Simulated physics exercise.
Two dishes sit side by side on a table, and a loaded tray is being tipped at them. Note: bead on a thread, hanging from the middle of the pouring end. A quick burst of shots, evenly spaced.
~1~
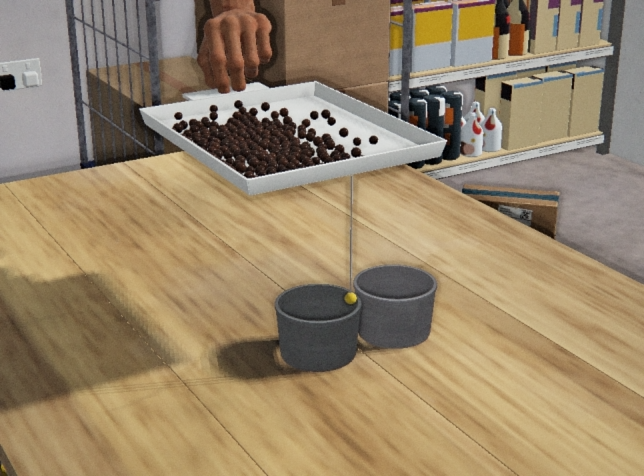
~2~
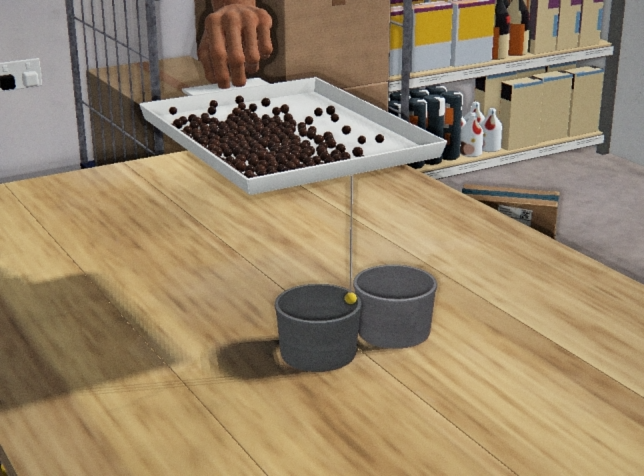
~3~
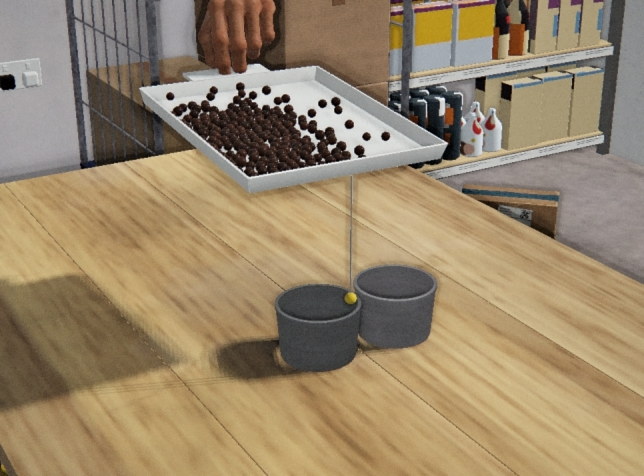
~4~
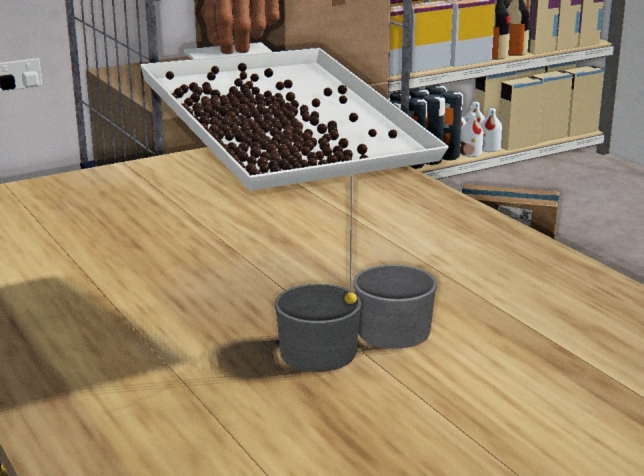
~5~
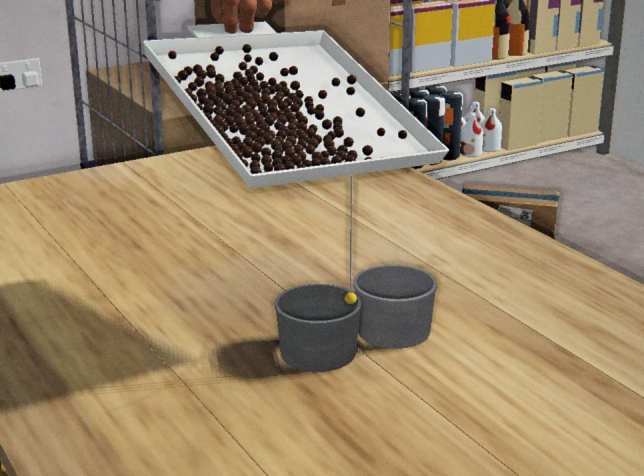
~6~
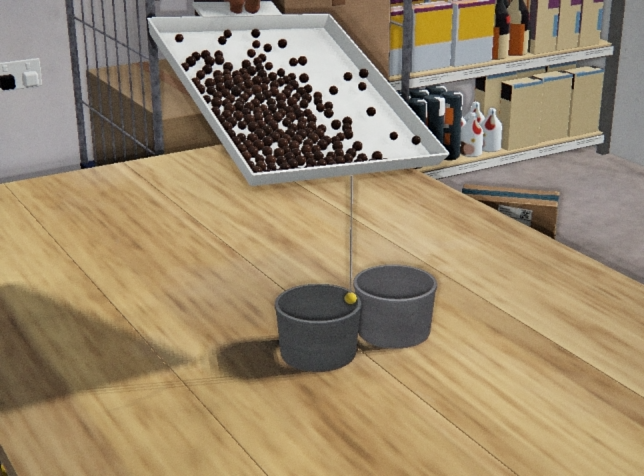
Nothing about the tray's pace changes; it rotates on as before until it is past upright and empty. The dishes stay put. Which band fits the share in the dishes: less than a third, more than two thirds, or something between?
What lands in the dishes is lower than a third.
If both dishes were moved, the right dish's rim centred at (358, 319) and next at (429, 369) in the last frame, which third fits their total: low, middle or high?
Under a third; under a third.
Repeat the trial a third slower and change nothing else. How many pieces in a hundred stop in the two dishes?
About 0 %.
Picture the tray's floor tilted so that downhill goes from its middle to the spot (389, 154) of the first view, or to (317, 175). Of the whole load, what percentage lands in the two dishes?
I'd put it at some 20 % and then some 0 %.
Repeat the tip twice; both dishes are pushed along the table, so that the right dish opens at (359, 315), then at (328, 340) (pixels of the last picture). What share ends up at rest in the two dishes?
It comes to near 0 per cent the first time and near 10 per cent the second time.
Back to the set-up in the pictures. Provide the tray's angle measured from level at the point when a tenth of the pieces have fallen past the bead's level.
Roughly 70 degrees of turn.
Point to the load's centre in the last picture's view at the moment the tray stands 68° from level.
I'd put the middle of the pieces at roughly (389, 165).
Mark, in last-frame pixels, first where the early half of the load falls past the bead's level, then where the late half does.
I'd say close to (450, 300) at first and close to (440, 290) later on.
Shortly afterwards, tray tipped steeply; near two thirds on the tray; a little outside both; near a quarter in the air.
Next, tray tipped past a quarter turn; only a few on the tray; the bulk outside both; near a quarter in the air.
Some moments later, tray tipped past a quarter turn; the whole lot outside both.
In the end, tray tipped past a quarter turn; none at all in the left dish; none at all in the right dish; the whole lot outside both.
